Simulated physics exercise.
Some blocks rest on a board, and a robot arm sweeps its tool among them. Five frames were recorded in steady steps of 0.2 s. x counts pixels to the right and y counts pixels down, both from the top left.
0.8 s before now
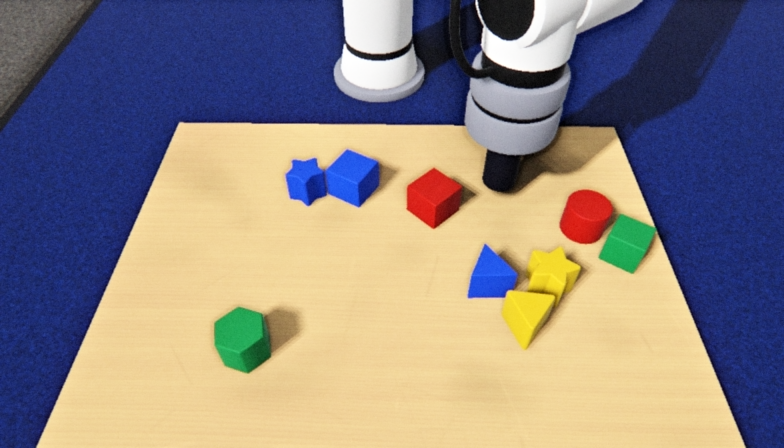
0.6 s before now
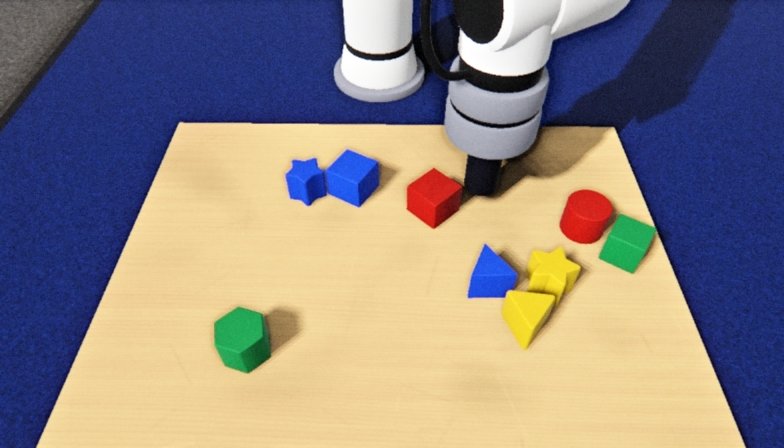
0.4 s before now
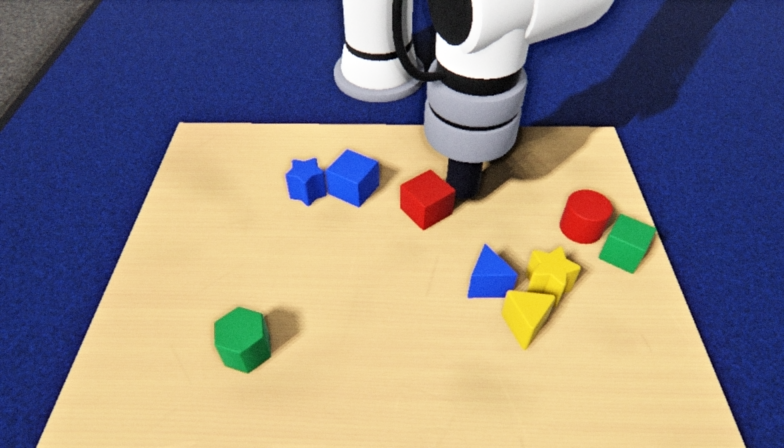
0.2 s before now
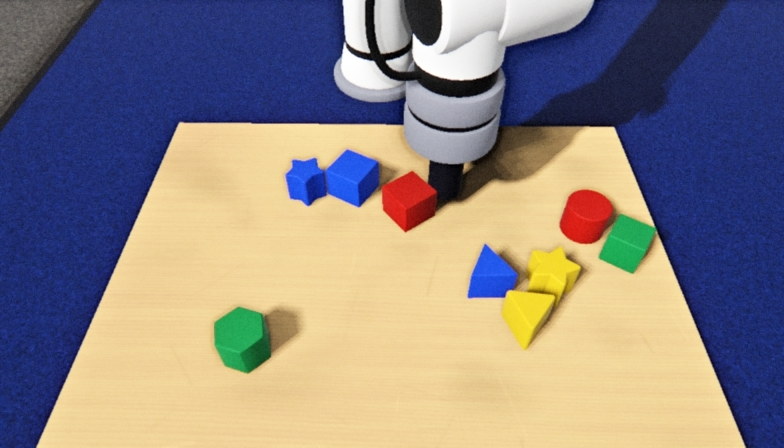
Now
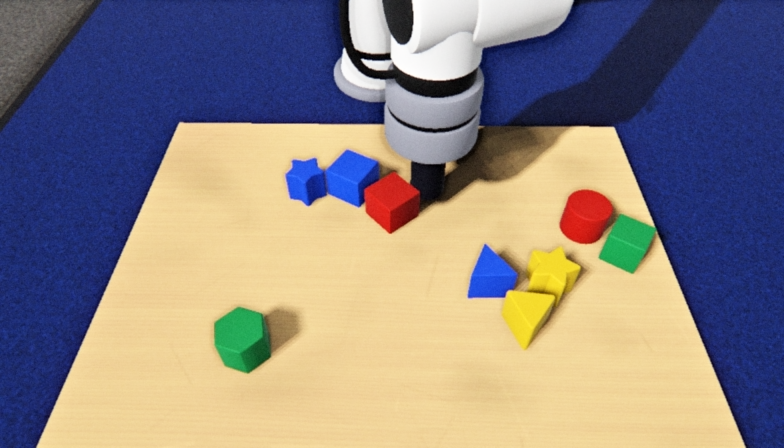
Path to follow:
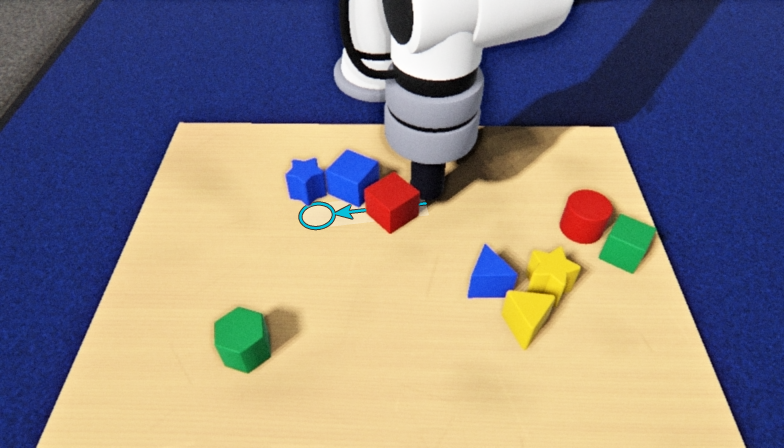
Robot arm moving left across a wooden board and pushing a red cube leftward to beside a blue cube.
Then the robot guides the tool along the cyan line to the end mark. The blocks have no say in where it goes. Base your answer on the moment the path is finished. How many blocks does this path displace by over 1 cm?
The push moves two blocks more than 1 cm.
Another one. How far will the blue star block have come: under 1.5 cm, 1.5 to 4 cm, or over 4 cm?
Under 1.5 cm.
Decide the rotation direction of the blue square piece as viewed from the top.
Looking down, it rotates clockwise.
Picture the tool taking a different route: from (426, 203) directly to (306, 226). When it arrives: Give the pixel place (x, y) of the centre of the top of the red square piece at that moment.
When the path ends, it will be at (277, 228).
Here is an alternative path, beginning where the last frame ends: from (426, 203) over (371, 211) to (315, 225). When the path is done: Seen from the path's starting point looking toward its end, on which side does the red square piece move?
The shift is leftward.
The line goes straight from (426, 203) to (317, 216).
The first path, step by step. One third of the way, tool (390, 194); red square piece (358, 199).
Two thirds of the way, tool (353, 198); blue square piece (342, 163), turned 35° clockwise; red square piece (329, 210), turned 25° anticlockwise.
At the end, tool (315, 202); blue star block unmoved; blue square piece (340, 162), turned 45° clockwise; red square piece (313, 219), turned 55° anticlockwise.
